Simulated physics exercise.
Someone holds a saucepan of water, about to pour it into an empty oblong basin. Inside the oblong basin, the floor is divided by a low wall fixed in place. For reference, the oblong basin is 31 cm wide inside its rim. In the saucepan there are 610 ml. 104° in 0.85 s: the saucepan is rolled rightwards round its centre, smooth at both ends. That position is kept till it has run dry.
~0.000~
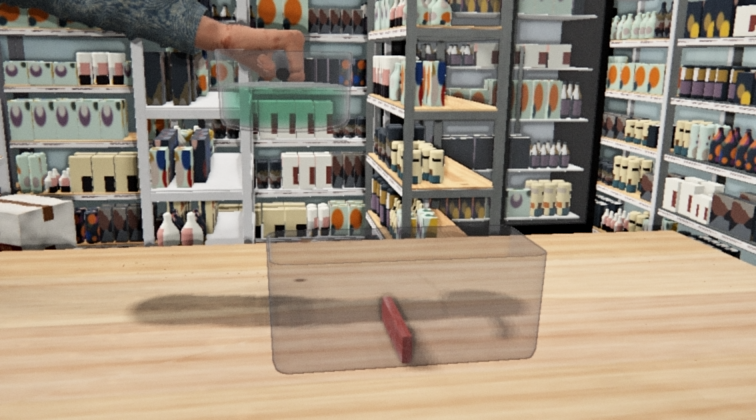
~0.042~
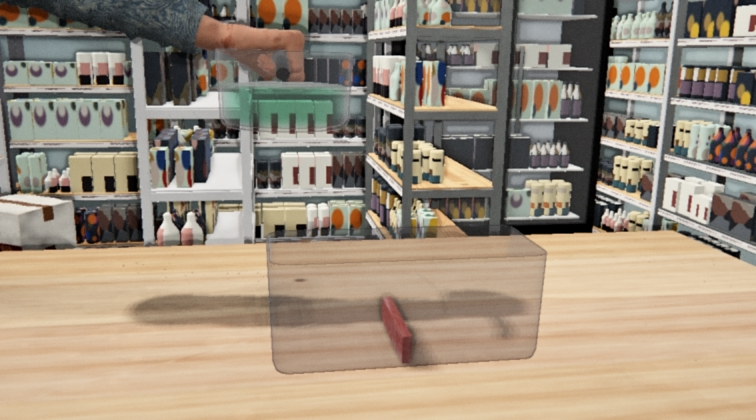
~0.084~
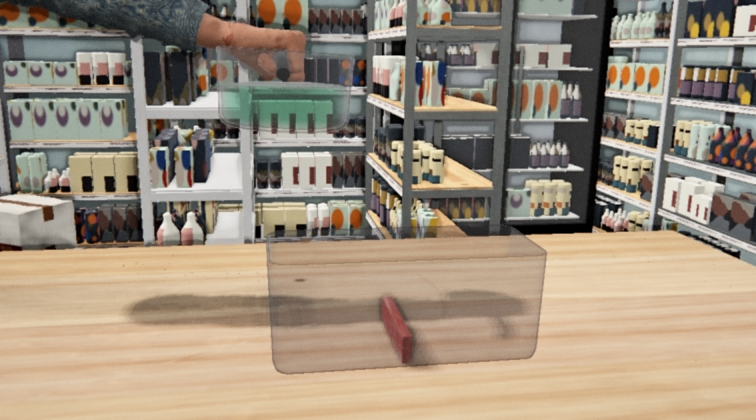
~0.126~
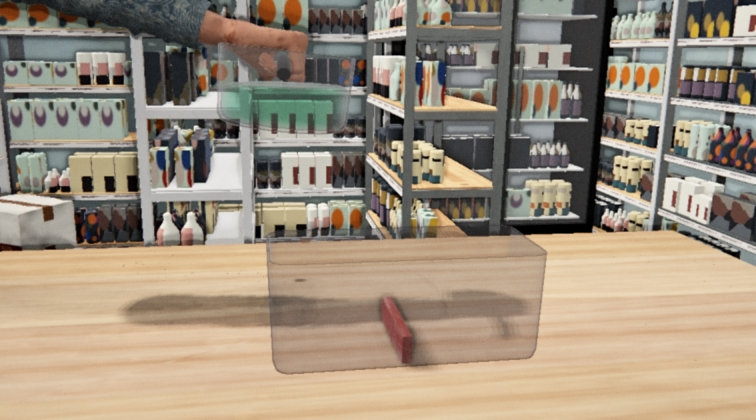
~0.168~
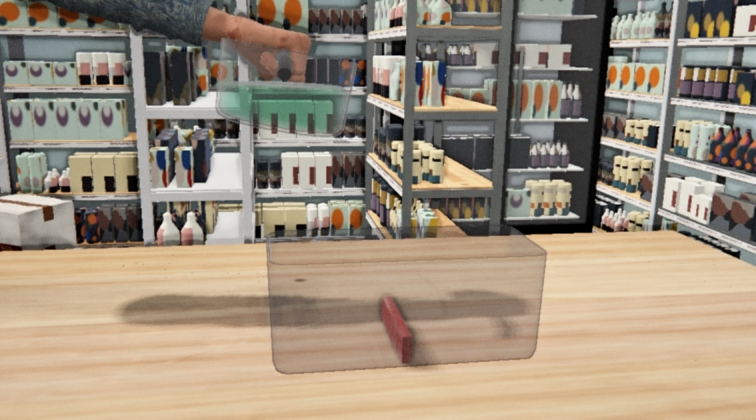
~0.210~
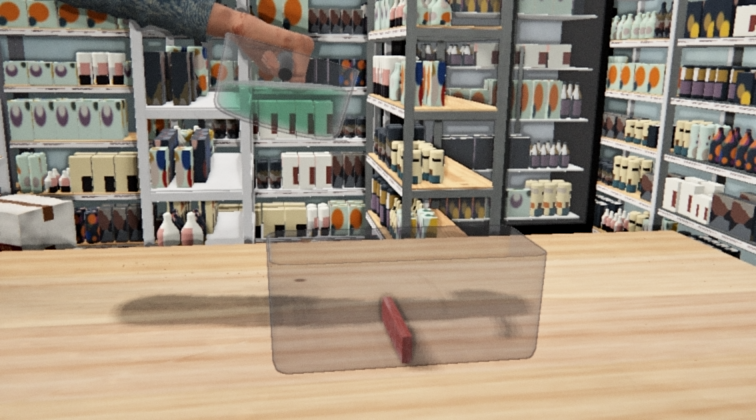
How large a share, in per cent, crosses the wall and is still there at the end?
A share of about 50 per cent.
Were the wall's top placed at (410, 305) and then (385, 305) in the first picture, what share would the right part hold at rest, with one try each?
I'd say 20 percent on the first go, 60 percent on the next.
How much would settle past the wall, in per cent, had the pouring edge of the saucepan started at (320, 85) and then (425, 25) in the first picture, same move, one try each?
10 in a hundred, followed by 90 in a hundred.
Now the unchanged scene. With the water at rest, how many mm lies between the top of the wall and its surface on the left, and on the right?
It's around 18 mm on the left side and around 18 mm on the right side.
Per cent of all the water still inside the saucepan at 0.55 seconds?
Still held: Roughly 64 % of the total.
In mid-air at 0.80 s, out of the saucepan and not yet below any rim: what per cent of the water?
Some 18 % is up in the air.
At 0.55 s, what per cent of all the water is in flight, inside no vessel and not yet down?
About 34 per cent.
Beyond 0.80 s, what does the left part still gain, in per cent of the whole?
Close to 28% of the whole.
Then, 0.55 s in, the tilt is 76° and 65 per cent is still to pour, 1 is left of the wall and 0 right of it.
Then, 0.80 s in, the tilt is 103° and 15 per cent is still to pour, 21 is left of the wall and 47 right of it.
Then, 1.07 s in, the tilt is 104° and 1 per cent is still to pour, 44 is left of the wall and 49 right of it.
Then, 1.35 s in, the tilt is 104° and 0 per cent is still to pour, 49 is left of the wall and 50 right of it.
Finally, 48 per cent lies left of the wall, 50 right of it and 1 outside.
